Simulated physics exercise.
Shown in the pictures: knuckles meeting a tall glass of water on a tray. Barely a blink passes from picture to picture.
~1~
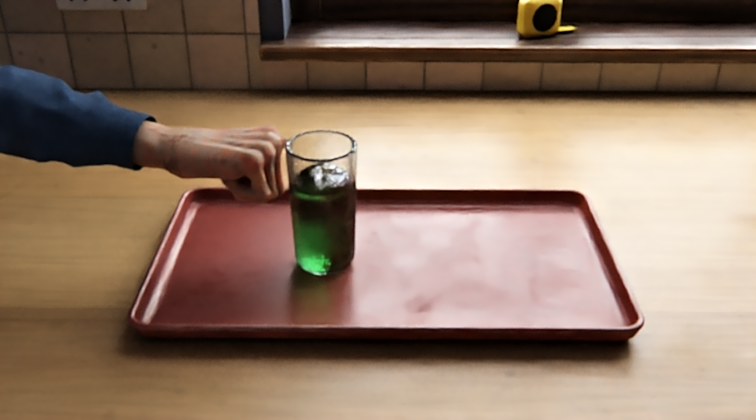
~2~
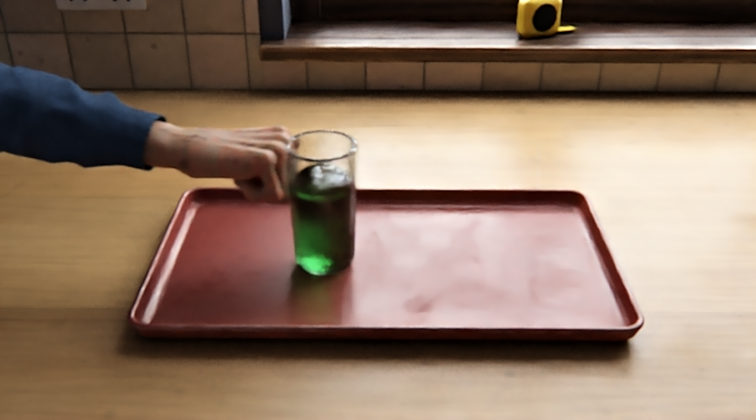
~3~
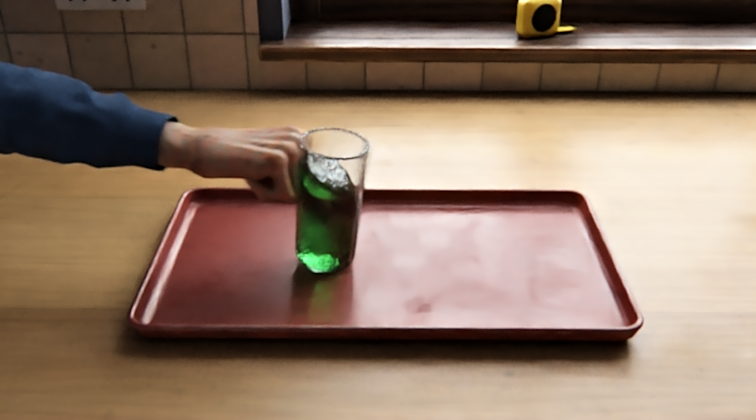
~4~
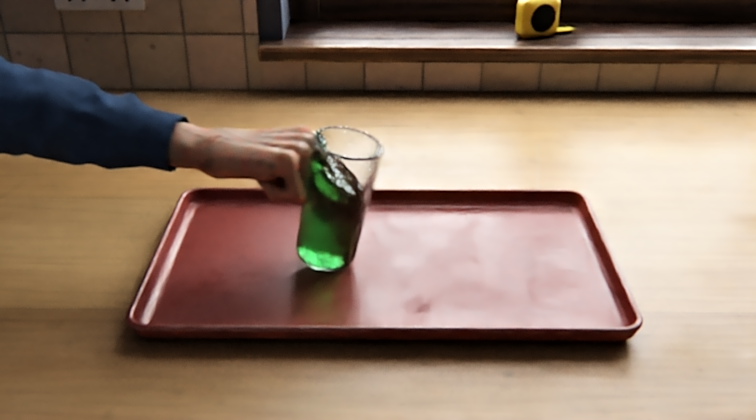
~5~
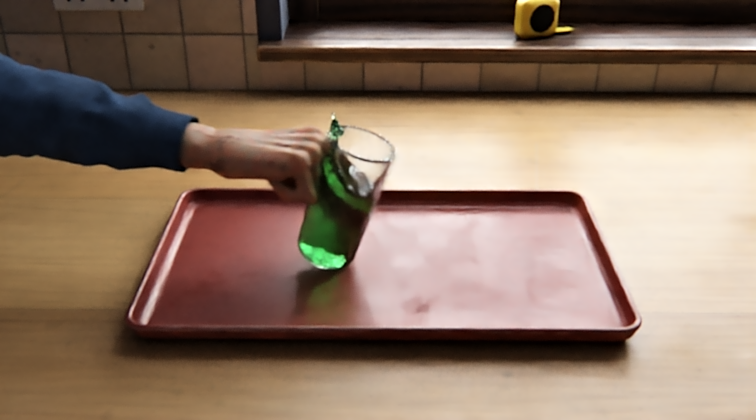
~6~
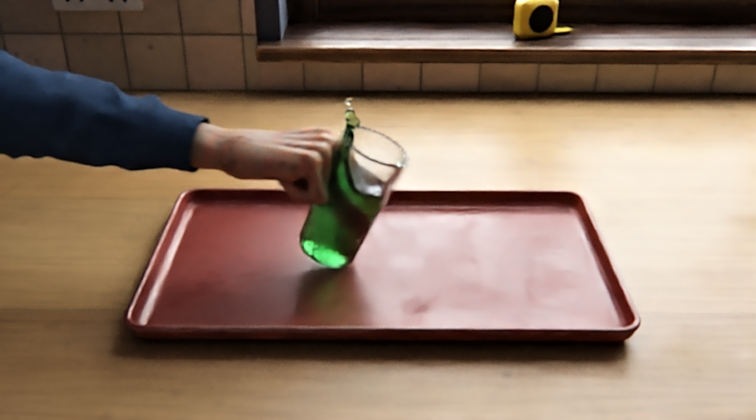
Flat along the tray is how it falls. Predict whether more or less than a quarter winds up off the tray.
The tray ends up with under three quarters of the liquid.
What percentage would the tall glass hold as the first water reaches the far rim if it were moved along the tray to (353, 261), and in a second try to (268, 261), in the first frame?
It comes to near 70 percent in the first case and near 55 percent in the second.
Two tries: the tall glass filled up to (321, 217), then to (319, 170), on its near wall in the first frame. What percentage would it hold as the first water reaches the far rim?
70 % and 60 %.
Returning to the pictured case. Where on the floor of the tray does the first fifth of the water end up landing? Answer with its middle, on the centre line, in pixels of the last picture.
(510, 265).
A moment on, the tall glass is falling and 98 per cent is in the glass, 0 on the tray and 2 above or beyond its rim.
Next, the tall glass lies on its side and 60 per cent is in the glass, 28 on the tray and 11 above or beyond its rim.
Then the tall glass lies on its side and 33 per cent is in the glass, 42 on the tray and 24 above or beyond its rim.
Later the tall glass lies on its side and 18 per cent is in the glass, 39 on the tray and 43 above or beyond its rim.
In the end 56 per cent is held by tray and glass, 44 is off the tray.
